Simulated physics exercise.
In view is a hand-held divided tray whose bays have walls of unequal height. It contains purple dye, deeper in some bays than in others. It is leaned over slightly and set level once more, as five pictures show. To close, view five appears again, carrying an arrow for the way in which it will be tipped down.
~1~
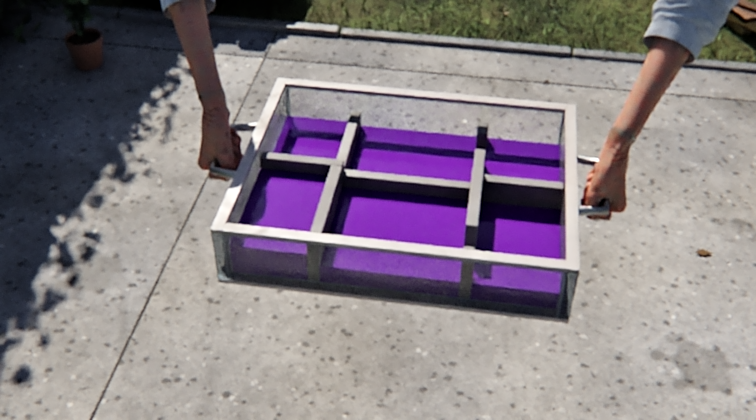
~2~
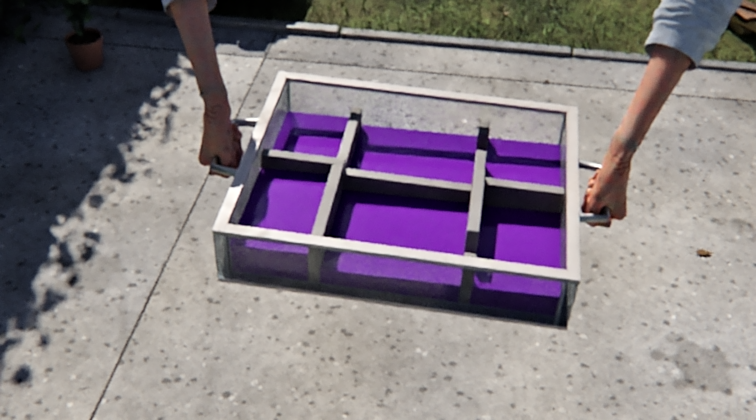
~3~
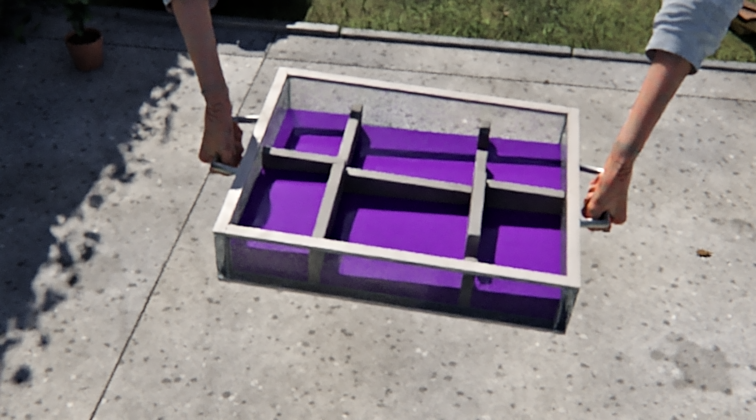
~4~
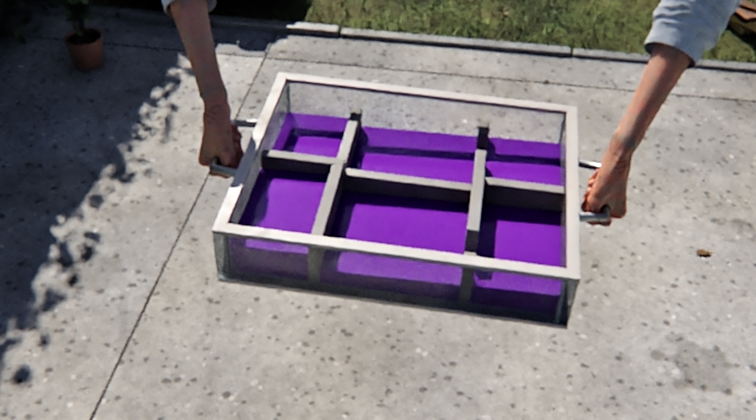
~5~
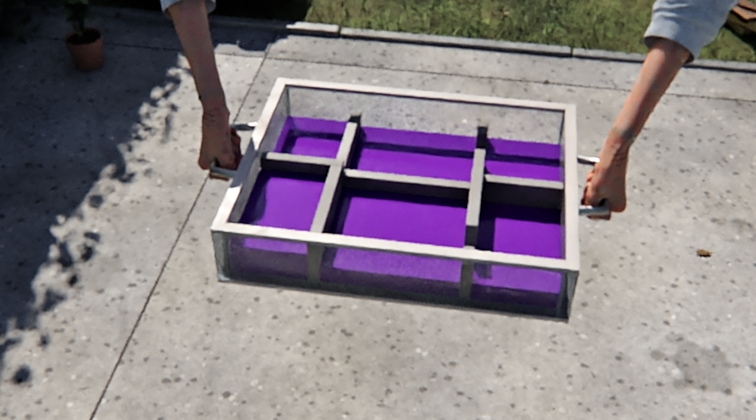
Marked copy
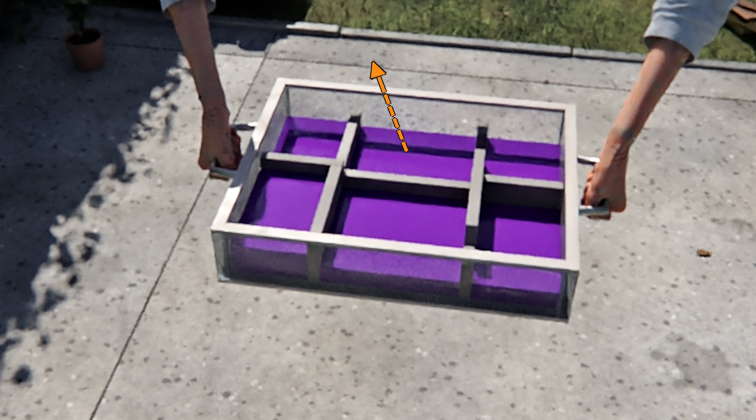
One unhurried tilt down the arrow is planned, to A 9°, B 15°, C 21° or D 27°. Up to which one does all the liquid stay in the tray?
Tilt B.
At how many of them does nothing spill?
Two of the four.
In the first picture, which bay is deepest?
That is the front left bay.
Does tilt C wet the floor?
Yes, it does.
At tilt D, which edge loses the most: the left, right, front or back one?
The back rim.
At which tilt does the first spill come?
C it is.
The arrow ends at (374, 67).
With A, nothing spills; the front middle bay holds the most.
With B, nothing spills; the back middle bay holds the most.
With C, about 5 % goes over the rim.
With D, about 33 % goes over the rim.
